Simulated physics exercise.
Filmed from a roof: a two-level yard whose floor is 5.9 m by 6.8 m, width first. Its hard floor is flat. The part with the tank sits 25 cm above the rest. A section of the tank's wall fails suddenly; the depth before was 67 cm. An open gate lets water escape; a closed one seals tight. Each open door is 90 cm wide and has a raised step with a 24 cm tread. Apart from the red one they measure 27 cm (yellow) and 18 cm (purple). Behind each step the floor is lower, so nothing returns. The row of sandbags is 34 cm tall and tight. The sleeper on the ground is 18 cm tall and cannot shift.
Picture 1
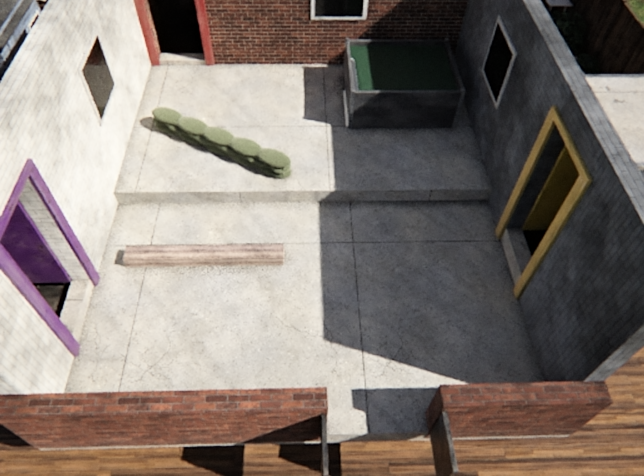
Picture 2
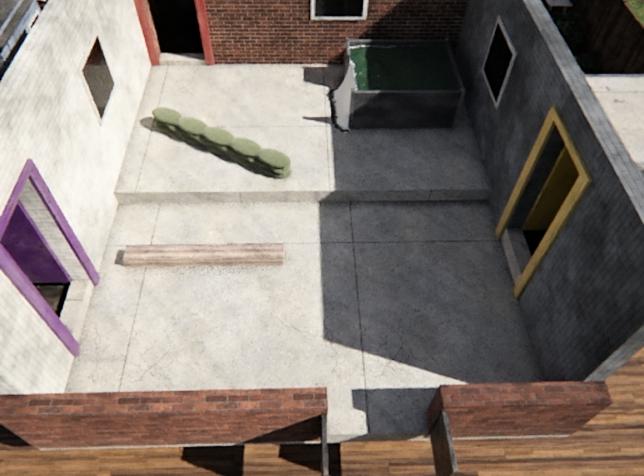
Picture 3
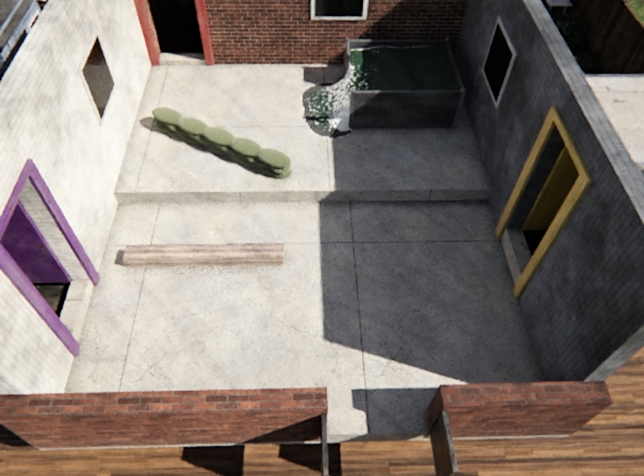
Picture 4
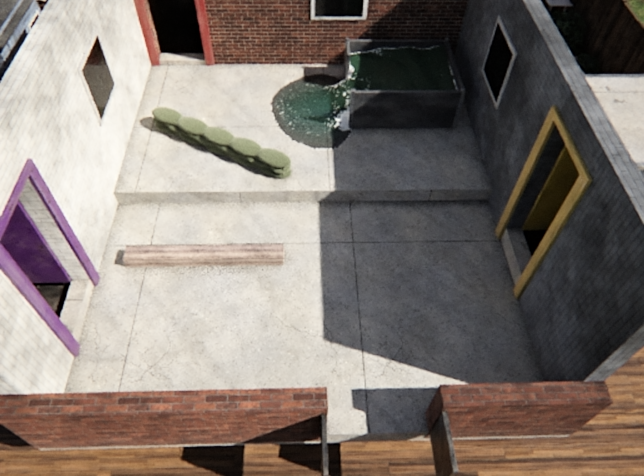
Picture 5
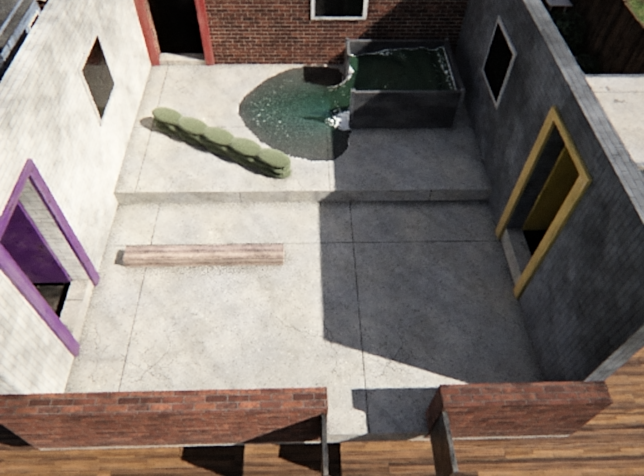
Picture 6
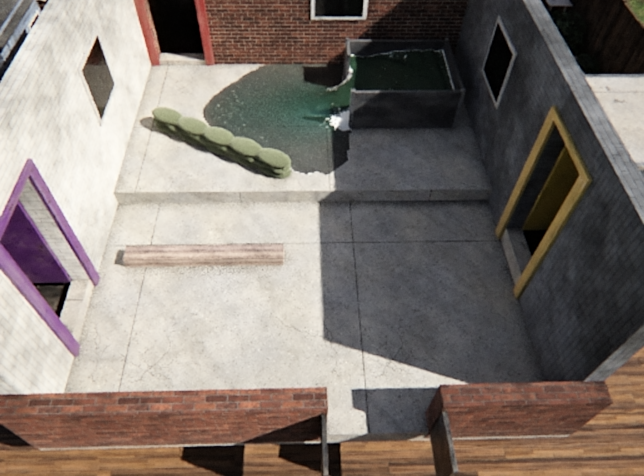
In a walled, two-level yard seen from above, a dark tank of still green water stands at the back right. Its left side suddenly breaks open and water gushes out, spreading leftward across the pale upper floor in a widening, rounded pool that reaches behind the row of bushes.
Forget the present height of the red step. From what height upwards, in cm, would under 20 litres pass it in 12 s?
About 27 cm.
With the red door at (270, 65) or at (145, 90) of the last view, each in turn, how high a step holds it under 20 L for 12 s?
Roughly 11.0 and 29 cm.
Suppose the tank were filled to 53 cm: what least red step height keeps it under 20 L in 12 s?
Some 20 cm.
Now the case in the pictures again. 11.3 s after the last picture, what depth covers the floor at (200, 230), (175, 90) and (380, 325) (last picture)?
About 4, 6 and 3 cm.
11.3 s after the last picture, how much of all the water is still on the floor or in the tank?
Roughly 86 in a hundred.
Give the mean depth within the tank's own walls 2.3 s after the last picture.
About 21 cm.
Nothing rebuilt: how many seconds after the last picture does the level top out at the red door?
At about 2.0 s.
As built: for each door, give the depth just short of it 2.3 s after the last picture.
In cm: Red 25, yellow 0, purple 0.
Then, 0.7 s after the last picture water covers 20 % of the floor, deepest (32 cm) near (247, 150); 6 cm at the red door, 0 litres in over its 9 cm step.
Then, 2.3 s after the last picture water covers 35 % of the floor, deepest (32 cm) near (151, 68); 25 cm at the red door, 86 litres in over its 9 cm step.
Then, 11.3 s after the last picture water covers 80 % of the floor, deepest (9 cm) near (374, 68); 6 cm at the red door, 222 litres in over its 9 cm step.
At the red door as built, the water peaked near 27 cm, 2.1 s after the last picture.
Run again over the same 12 s with other heights there, 30 litres in over 24.5 cm, 6 litres over 33 cm. The limit of 20 litres is kept from about 27 cm up.
